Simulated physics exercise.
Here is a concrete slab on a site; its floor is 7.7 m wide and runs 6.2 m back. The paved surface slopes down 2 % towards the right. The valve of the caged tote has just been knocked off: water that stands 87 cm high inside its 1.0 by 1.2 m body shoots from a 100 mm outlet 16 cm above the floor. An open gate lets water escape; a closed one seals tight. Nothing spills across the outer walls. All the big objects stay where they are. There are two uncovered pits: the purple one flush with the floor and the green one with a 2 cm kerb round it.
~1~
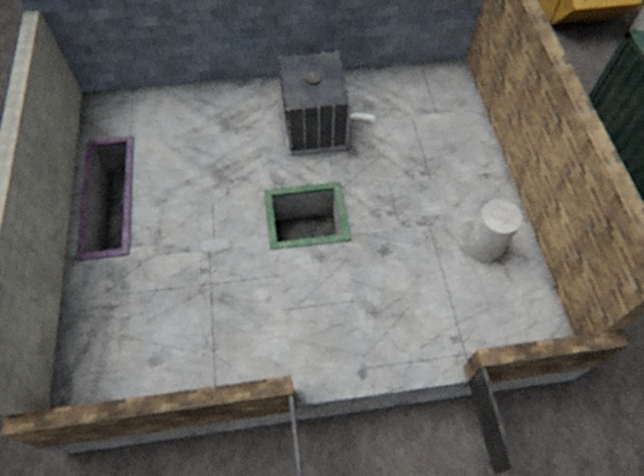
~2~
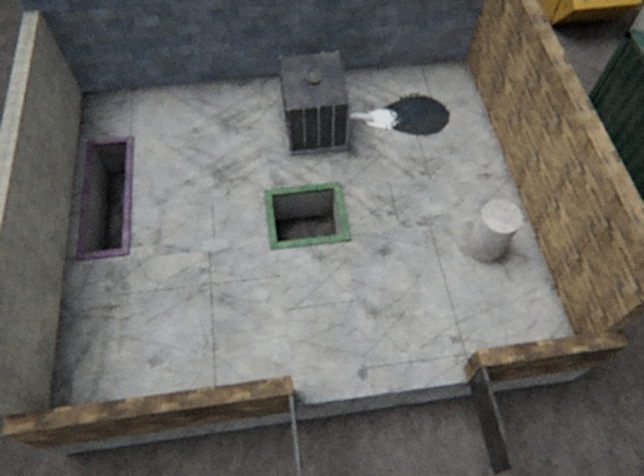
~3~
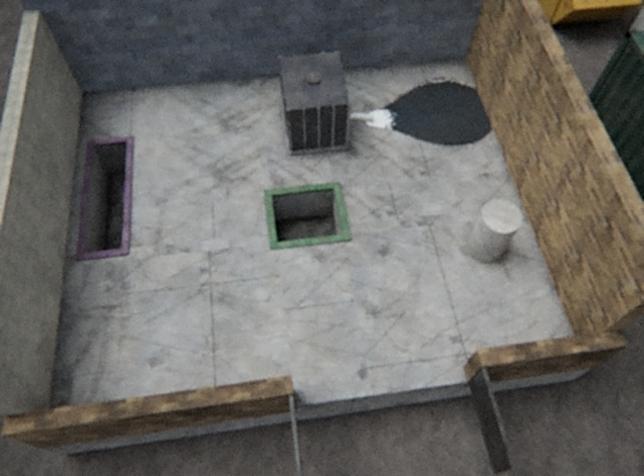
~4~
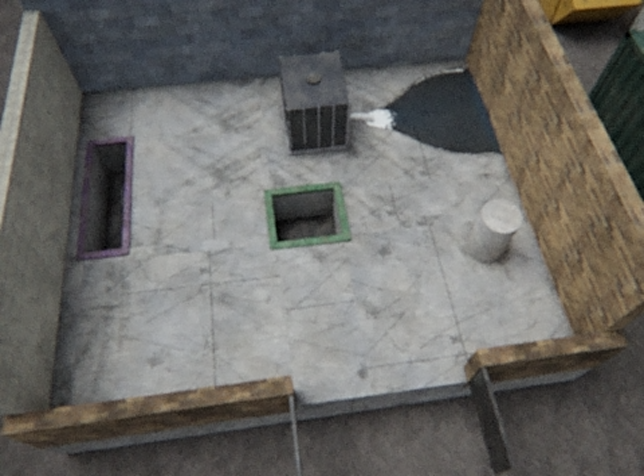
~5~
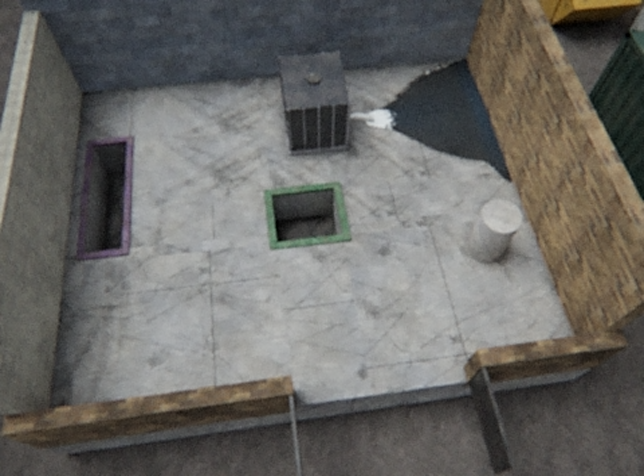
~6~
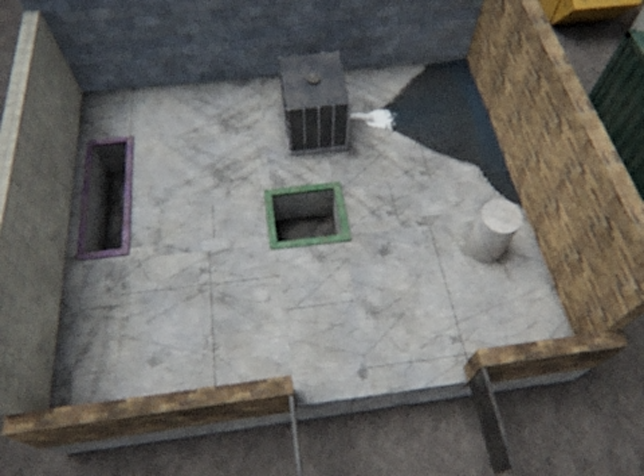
A pale concrete slab, walled in grey block at the back and brown along the right, is seen from above by a still camera. A dark caged tote stands near the back wall, with a purple-edged pit at left, a green-edged pit in the middle and a whitish cylinder at right. White water jets rightward from the tote, and a dark sheet spreads to the right wall and creeps forward along it.
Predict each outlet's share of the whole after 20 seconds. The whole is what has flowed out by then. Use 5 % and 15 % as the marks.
Shares: The gate takes under 5 %; the purple pit takes under 5 %; the green pit takes not even 5 %.
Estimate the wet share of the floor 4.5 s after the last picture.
Near 15 per cent is wet.
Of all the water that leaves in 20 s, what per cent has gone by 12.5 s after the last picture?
Some 5 per cent by then.
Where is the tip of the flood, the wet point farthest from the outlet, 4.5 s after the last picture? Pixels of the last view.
Around (562, 328).
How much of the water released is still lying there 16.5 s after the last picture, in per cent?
Some 100 per cent remains.
Then, 1.5 s after the last picture water covers 10 % of the floor and is deepest (6 cm) near (461, 64); gone so far, the gate 0 %, the purple pit 0 %, the green pit 0 %.
Then, 4.5 s after the last picture water covers 15 % of the floor and is deepest (6 cm) near (476, 103); gone so far, the gate 0 %, the purple pit 0 %, the green pit 0 %.
Then, 8.5 s after the last picture water covers 25 % of the floor and is deepest (7 cm) near (476, 103); gone so far, the gate 0 %, the purple pit 0 %, the green pit 0 %.
Then, 12.5 s after the last picture water covers 30 % of the floor and is deepest (8 cm) near (479, 110); gone so far, the gate 0 %, the purple pit 0 %, the green pit 0 %.
Then, 16.5 s after the last picture water covers 30 % of the floor and is deepest (8 cm) near (481, 117); gone so far, the gate 1 %, the purple pit 0 %, the green pit 0 %.
